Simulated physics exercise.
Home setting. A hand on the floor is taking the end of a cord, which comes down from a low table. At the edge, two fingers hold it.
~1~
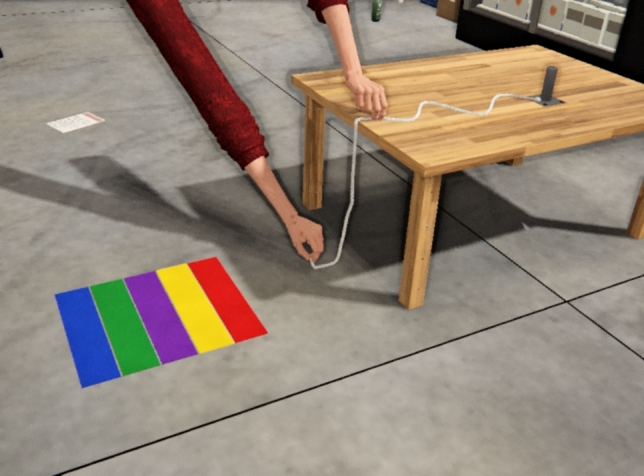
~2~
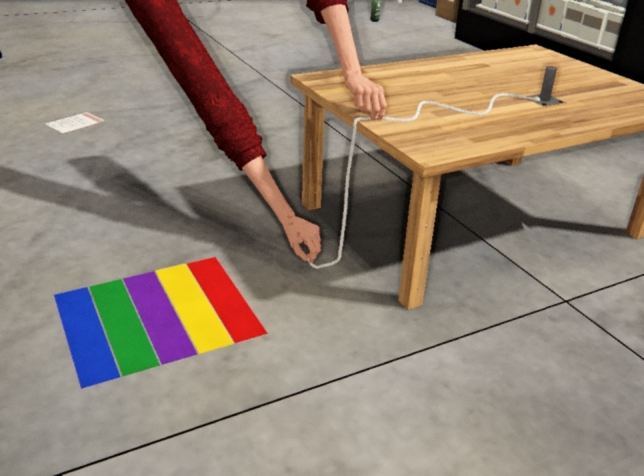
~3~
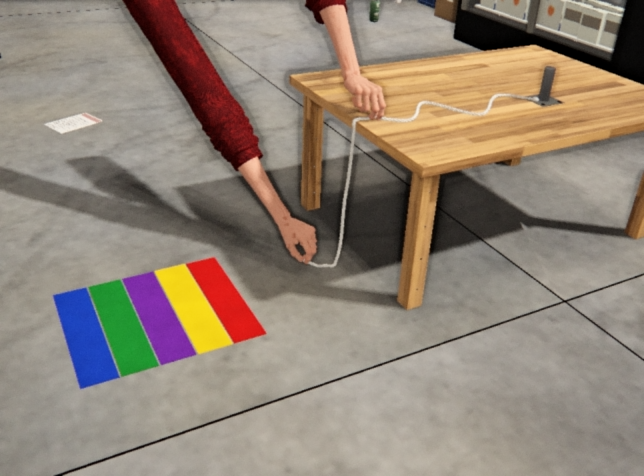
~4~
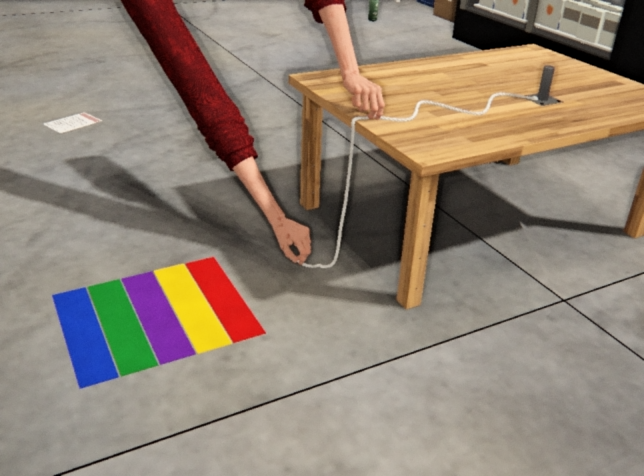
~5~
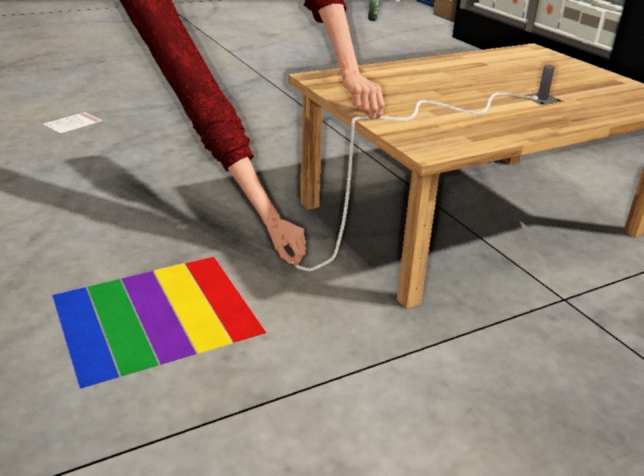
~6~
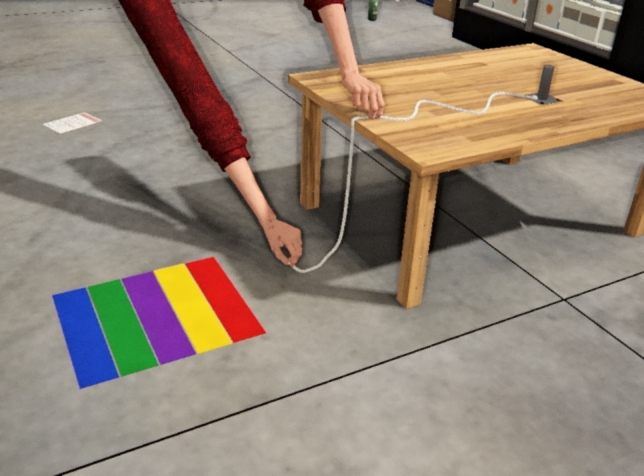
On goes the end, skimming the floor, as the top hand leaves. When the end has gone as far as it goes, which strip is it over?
It is over the green strip.
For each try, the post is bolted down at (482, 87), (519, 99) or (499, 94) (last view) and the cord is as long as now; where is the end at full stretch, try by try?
One per try, in order: (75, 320), (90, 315), (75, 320).
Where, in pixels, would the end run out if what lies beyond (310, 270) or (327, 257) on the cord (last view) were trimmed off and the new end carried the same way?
Try one: (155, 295); try two: (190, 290).
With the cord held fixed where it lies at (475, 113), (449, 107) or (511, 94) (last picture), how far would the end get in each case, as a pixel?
In order: (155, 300), then (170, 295), then (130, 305).
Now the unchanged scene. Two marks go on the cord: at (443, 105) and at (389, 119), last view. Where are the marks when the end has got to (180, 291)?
In order: (414, 115) and (347, 161).
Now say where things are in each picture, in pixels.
In the first frame, end (311, 259); red (242, 322); yellow (208, 332); purple (172, 342); green (135, 352); blue (96, 363).
In the second frame, end (308, 259); cord through (506, 95) (478, 114) (419, 108) (373, 118) (348, 177) (341, 246).
In the third frame, end (304, 260).
In the fourth frame, end (298, 261); cord through (504, 94) (476, 114) (417, 107) (371, 118) (349, 176) (338, 245).
In the fifth frame, end (293, 262).
In the sixth frame, end (289, 263); cord through (503, 94) (476, 113) (417, 107) (371, 117) (349, 176) (338, 245).
A little later, end near (180, 291); over yellow.
Next, end near (142, 301); over purple.
When it is tight, end near (118, 307); over green. It gets as far as the green strip.
